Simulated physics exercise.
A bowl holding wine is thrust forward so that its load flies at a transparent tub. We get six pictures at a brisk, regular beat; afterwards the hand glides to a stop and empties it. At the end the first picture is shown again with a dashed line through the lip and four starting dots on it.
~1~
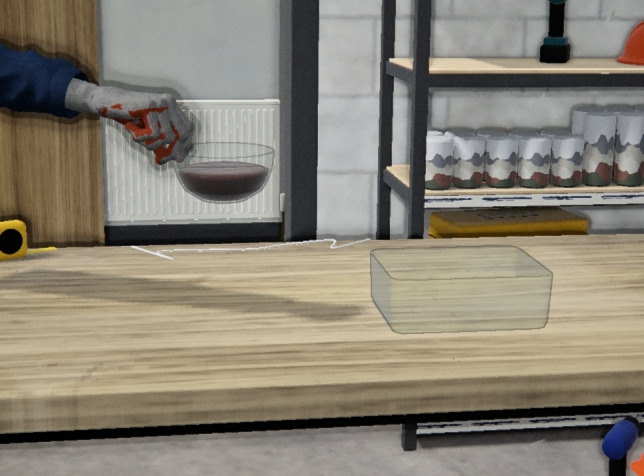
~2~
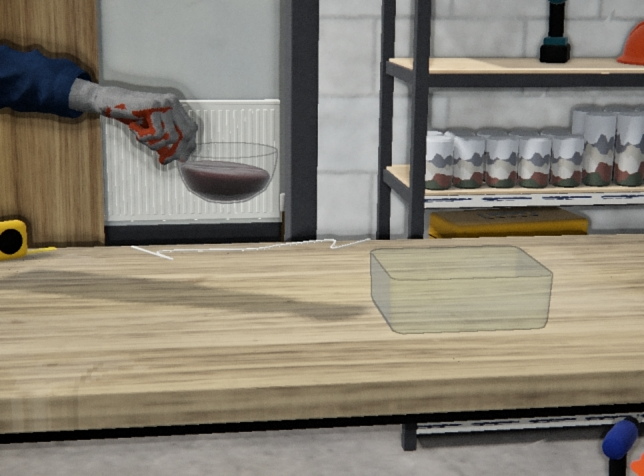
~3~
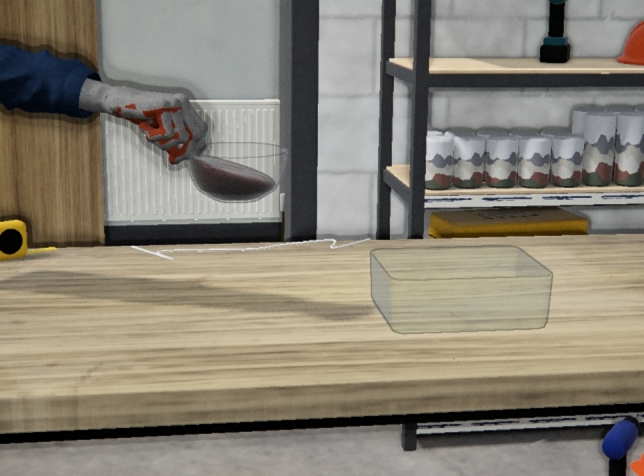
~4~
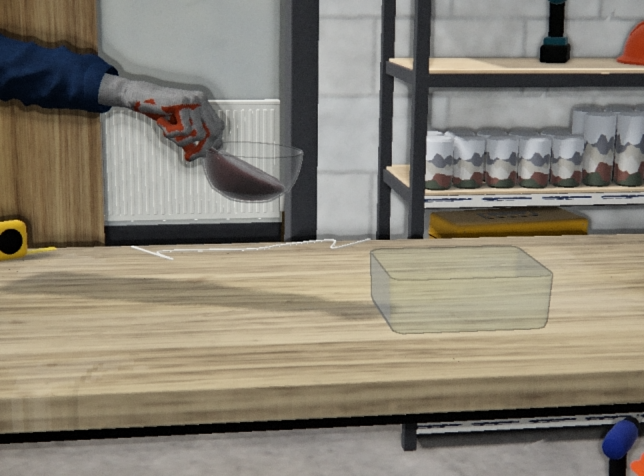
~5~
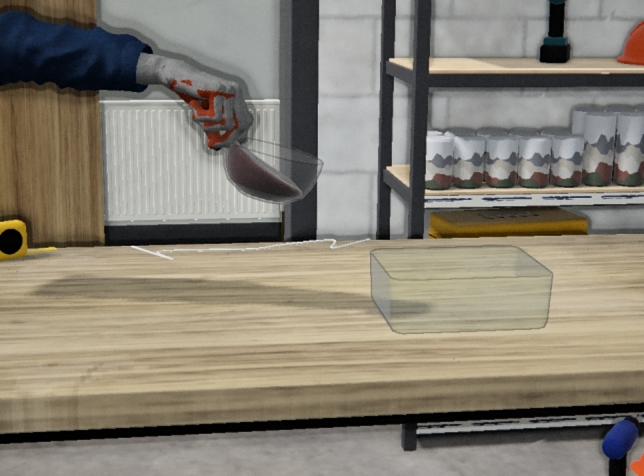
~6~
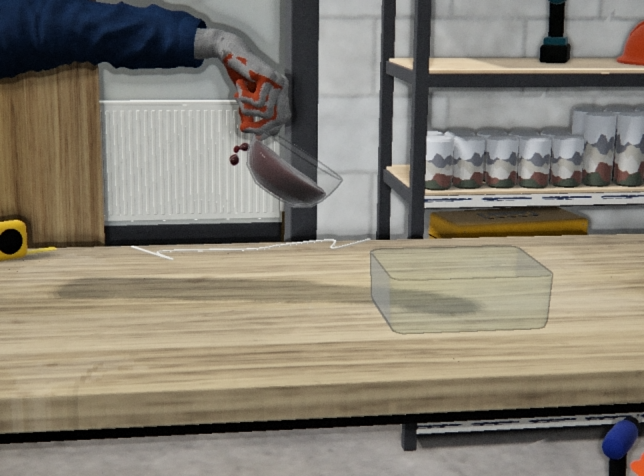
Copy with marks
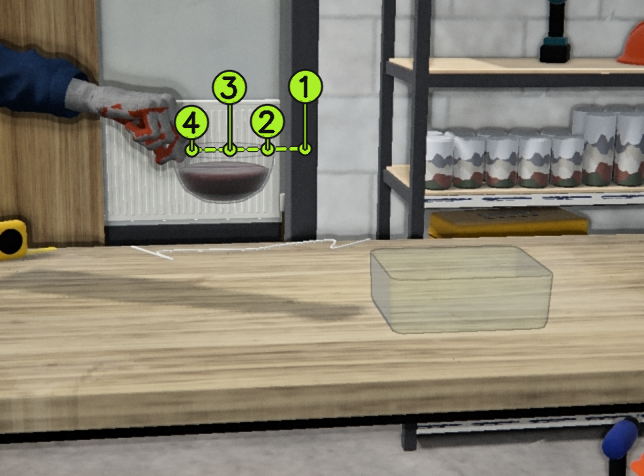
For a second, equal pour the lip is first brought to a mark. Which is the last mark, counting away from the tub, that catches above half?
3 will do.
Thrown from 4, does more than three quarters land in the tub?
No, less.
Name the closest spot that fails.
4.
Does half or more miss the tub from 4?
Yes, it does.
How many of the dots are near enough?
Three.
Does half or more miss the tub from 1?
No.
On the marked copy, 1 at (305, 148); 2 at (267, 149); 3 at (229, 149); 4 at (191, 150).
With 1, about 78 % lands in the tub, 11 % falls short and 12 % goes beside or beyond.
With 2, about 67 % lands in the tub, 7 % falls short and 26 % goes beside or beyond.
With 3, about 69 % lands in the tub, 18 % falls short and 13 % goes beside or beyond.
With 4, about 25 % lands in the tub, 67 % falls short and 7 % goes beside or beyond.
